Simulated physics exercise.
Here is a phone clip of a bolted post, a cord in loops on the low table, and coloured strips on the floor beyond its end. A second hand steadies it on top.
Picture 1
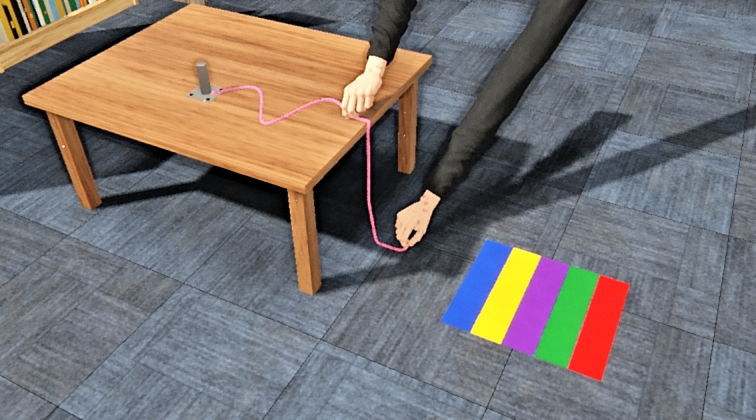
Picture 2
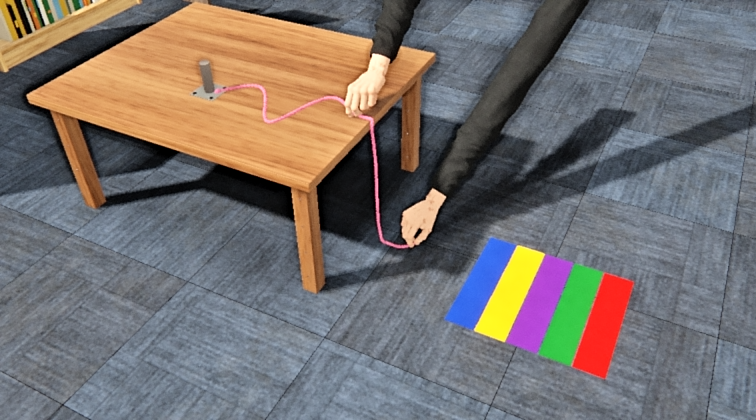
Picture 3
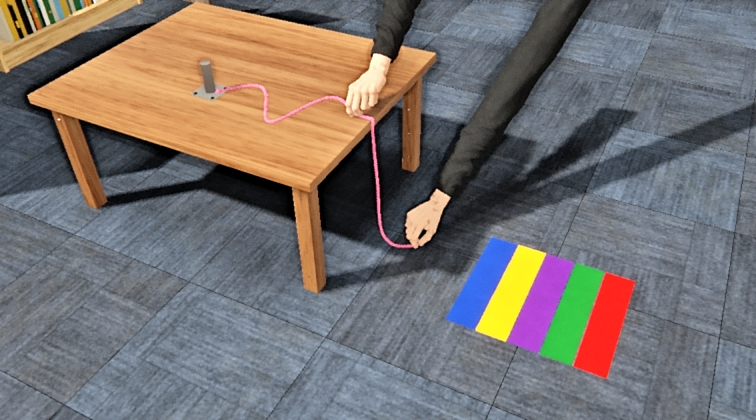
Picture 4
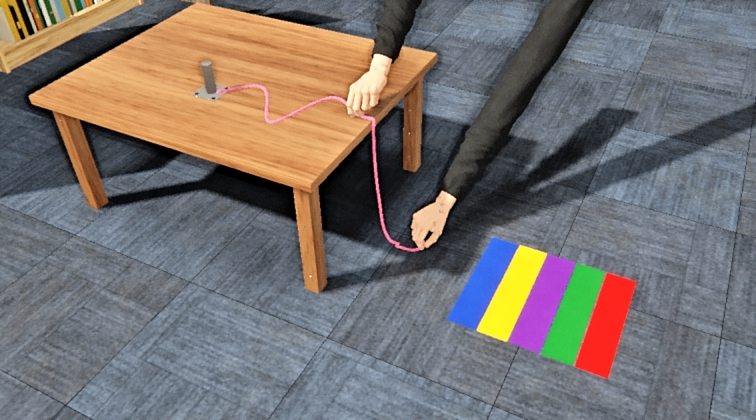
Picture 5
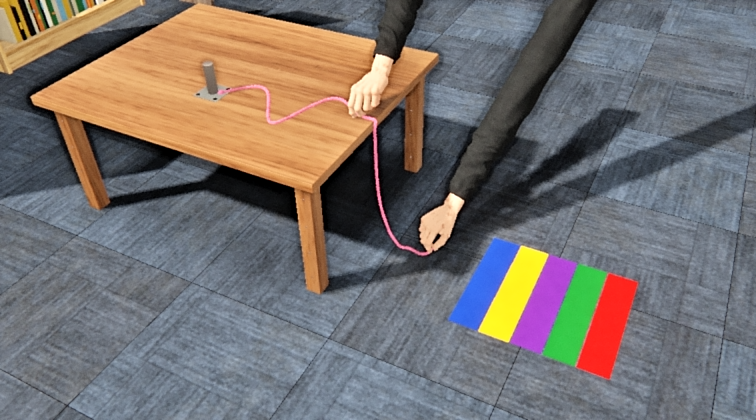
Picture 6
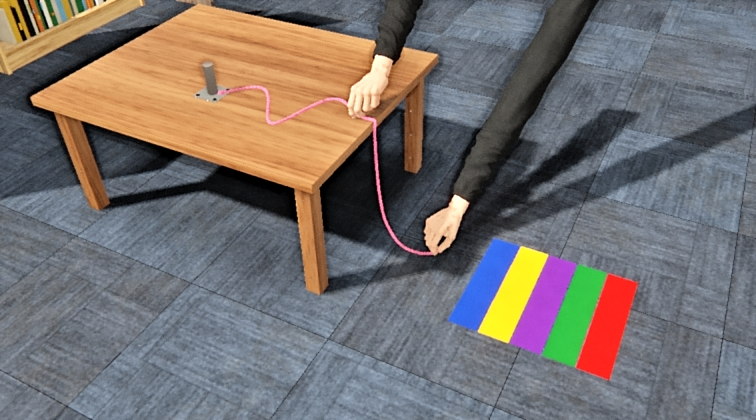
A hand holding the end of a pink cord near the floor shifts slightly to the right, toward coloured strips, drawing the hanging section into a smoother curve, while another hand stays at the wooden table's edge.
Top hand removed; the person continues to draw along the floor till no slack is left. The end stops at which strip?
At the red strip.
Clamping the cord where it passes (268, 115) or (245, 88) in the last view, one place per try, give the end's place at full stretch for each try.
(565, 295), (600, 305).
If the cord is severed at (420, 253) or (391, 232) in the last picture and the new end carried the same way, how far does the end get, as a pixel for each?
Case by case: (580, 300), then (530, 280).
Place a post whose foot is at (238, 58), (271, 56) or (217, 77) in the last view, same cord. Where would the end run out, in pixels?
About (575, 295), (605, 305) and (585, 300).
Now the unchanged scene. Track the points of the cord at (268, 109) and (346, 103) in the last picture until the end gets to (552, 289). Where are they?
The first sits at about (294, 113) and the second at about (379, 164).
Soon after, end near (552, 289); over purple.
Then, end near (588, 301); over green.
At full stretch, end near (611, 308); over red. It gets as far as the red strip.
